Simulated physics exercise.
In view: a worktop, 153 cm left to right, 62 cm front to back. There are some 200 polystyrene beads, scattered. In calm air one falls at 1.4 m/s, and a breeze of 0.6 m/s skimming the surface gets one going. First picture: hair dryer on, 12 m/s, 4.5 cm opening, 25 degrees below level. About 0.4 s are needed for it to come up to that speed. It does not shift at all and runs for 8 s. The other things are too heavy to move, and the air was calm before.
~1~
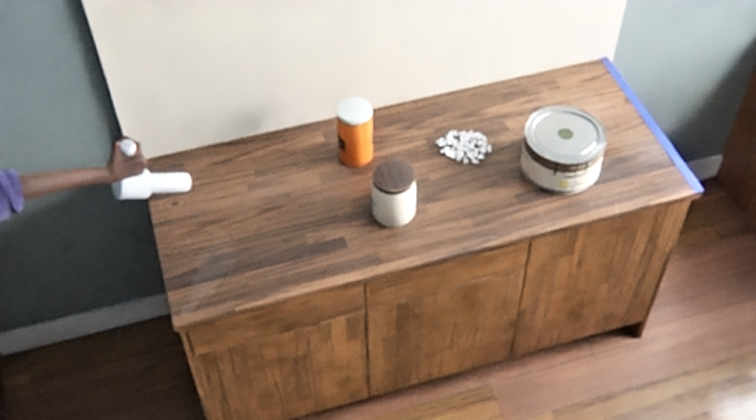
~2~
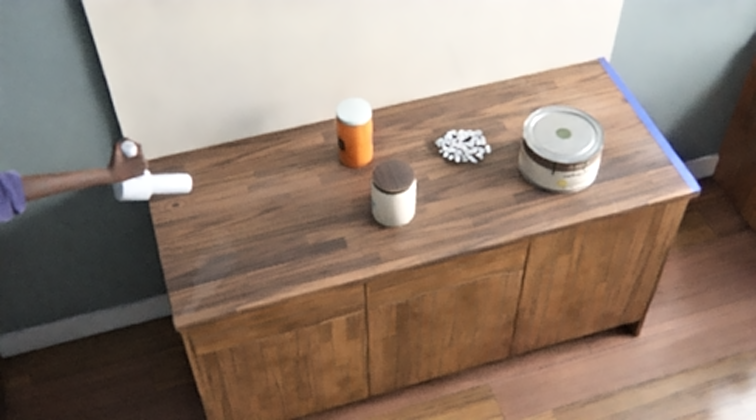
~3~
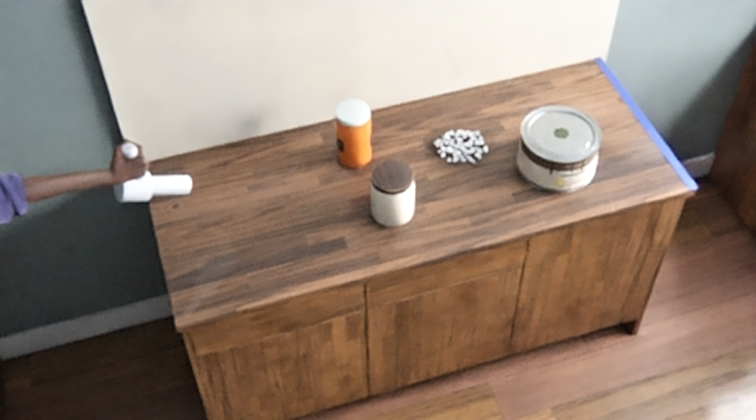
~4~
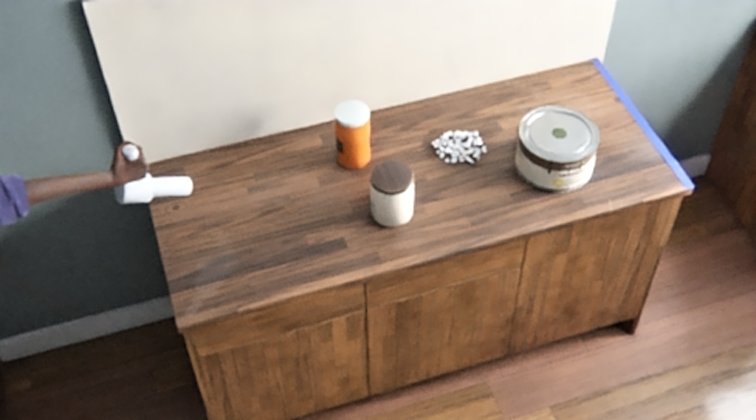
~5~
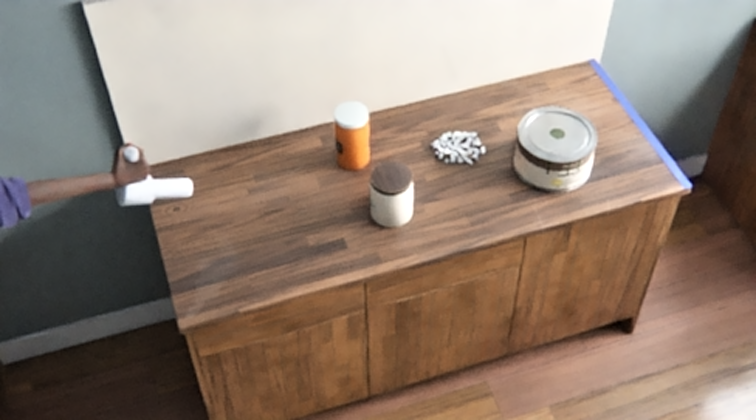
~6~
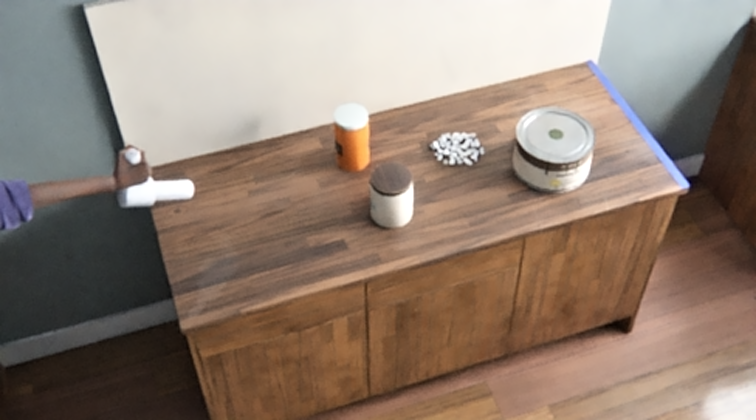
On a wooden cabinet top against a grey wall, a hand at the left holds a white hair dryer pointed right, while an orange container, a lidded jar, a small pile of white beads and a large tin stay still.
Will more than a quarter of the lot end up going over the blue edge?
I'd bet the limit of a quarter at that edge is broken.
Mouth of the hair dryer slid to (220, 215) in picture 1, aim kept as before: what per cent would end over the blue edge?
Then the share would be close to 100 percent.
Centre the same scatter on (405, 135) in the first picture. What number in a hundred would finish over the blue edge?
In that case I'd expect around 60 percent.
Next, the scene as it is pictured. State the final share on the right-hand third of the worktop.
Around 0 per cent.
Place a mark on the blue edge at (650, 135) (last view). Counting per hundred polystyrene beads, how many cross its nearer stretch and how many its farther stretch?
Roughly 0 per cent nearer, roughly 100 per cent farther.
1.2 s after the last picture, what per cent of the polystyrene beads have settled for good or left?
0 %.
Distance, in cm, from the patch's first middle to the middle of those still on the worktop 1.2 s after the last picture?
The centre sits some 45 cm from where it began.
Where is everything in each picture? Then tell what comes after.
The middle of the polystyrene beads is near (466, 146), none has stirred yet and the mouth of the hair dryer is at (187, 182), in the first frame.
The middle of the polystyrene beads is near (464, 145), none has stirred yet and the blue edge is centred on (649, 119), in the second frame.
The middle of the polystyrene beads is near (463, 146), none has stirred yet, the top of a large tin is at (561, 133) and the top of a jar is at (392, 175), in the third frame.
The middle of the polystyrene beads is near (461, 146) and none has stirred yet, in the fourth frame.
The middle of the polystyrene beads is near (460, 147) and none has stirred yet, in the fifth frame.
The middle of the polystyrene beads is near (459, 148) and none has stirred yet, in the sixth frame.
Then, 1.2 s after the last picture, 100 % are on the move or not yet settled, 18 % are over the blue edge; the middle of those still in play is near (597, 91).
Then, 2.2 s after the last picture, 28 % are on the move or not yet settled, 78 % are over the blue edge; the middle of those still in play is near (558, 97).
Then, 4.0 s after the last picture, 6 % are on the move or not yet settled, 94 % are over the blue edge.
Then, 7.6 s after the last picture, at the end, 98 % are over the blue edge.
